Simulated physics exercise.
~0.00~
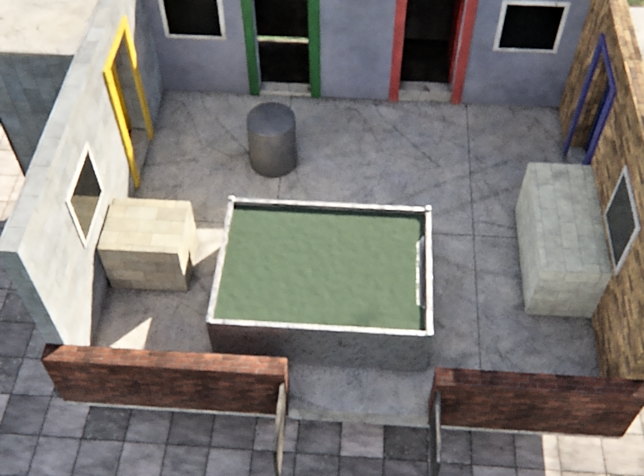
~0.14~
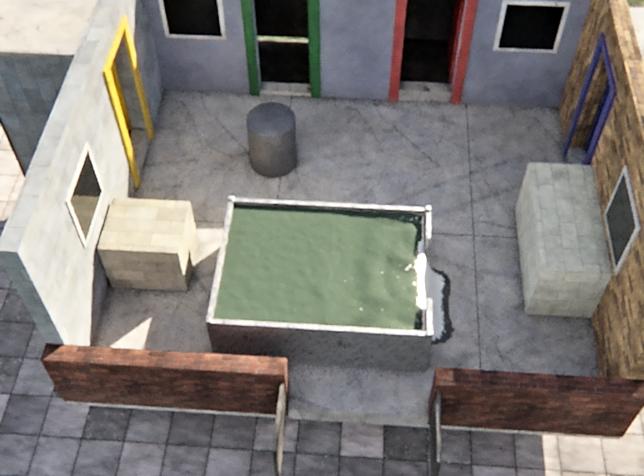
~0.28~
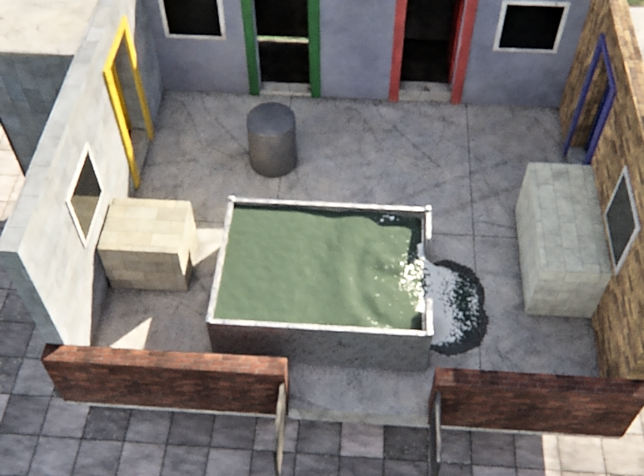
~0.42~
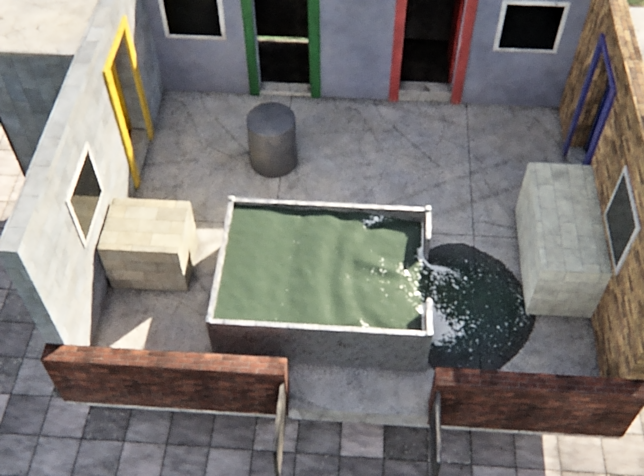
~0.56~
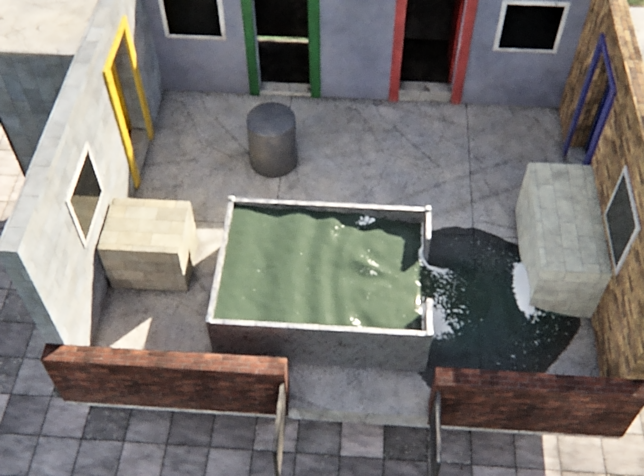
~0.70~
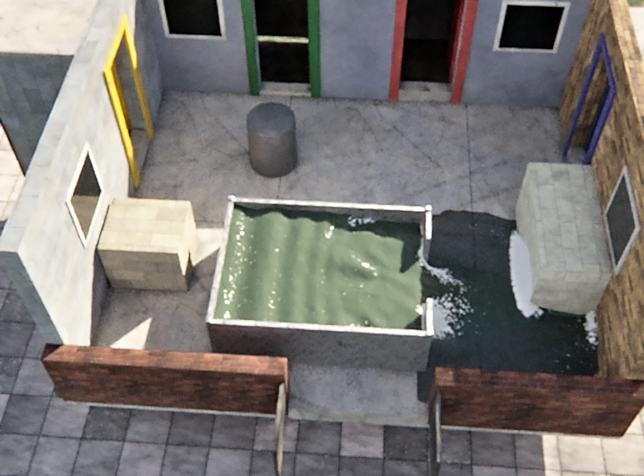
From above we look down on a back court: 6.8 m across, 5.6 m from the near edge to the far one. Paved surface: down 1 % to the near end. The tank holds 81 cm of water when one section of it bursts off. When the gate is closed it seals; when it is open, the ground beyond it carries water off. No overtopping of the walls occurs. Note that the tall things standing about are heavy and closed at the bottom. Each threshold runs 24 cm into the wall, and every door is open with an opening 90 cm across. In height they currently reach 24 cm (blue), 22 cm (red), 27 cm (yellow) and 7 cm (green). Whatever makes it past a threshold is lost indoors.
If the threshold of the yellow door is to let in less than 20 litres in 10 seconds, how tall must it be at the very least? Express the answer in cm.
At the very least, close to 7.5 cm.
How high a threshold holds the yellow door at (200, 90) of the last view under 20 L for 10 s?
Close to 11.0 cm at the least.
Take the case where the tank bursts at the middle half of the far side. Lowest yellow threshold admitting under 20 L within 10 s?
Estimate: Near 13.5 cm.
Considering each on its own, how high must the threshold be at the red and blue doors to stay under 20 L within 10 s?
Some 15 cm for red, some 9.0 cm for blue.
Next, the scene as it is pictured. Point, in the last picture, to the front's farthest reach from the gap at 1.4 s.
Lab note: Front tip approx. at (524, 144).
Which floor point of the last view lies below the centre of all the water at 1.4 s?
The water's centre is at about (369, 302).
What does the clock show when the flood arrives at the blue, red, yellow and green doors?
The blue door at 3.6 s, the red door at 2.0 s, the yellow door at 5.0 s, the green door at 3.0 s.
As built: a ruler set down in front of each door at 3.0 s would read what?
Lab note, depth in cm: Blue 0; red 20; yellow 0; green 1.
After 1.4 s water covers 20 % of the floor, deepest (64 cm) near (596, 410); it has not reached the yellow door.
After 3.0 s water covers 45 % of the floor, deepest (50 cm) near (596, 410); it has not reached the yellow door.
After 10.0 s water covers 95 % of the floor, deepest (19 cm) near (126, 227); 12 cm at the yellow door, 0 litres in over its 27 cm threshold.
At the yellow door as built, the water arrived by 5.0 s and peaked near 12 cm at 10.0 s.
With a threshold of 6.5 cm, 32 litres would have come in within the 10 s; with 9 cm, 10 litres. So under 20 litres takes about 7.5 cm.
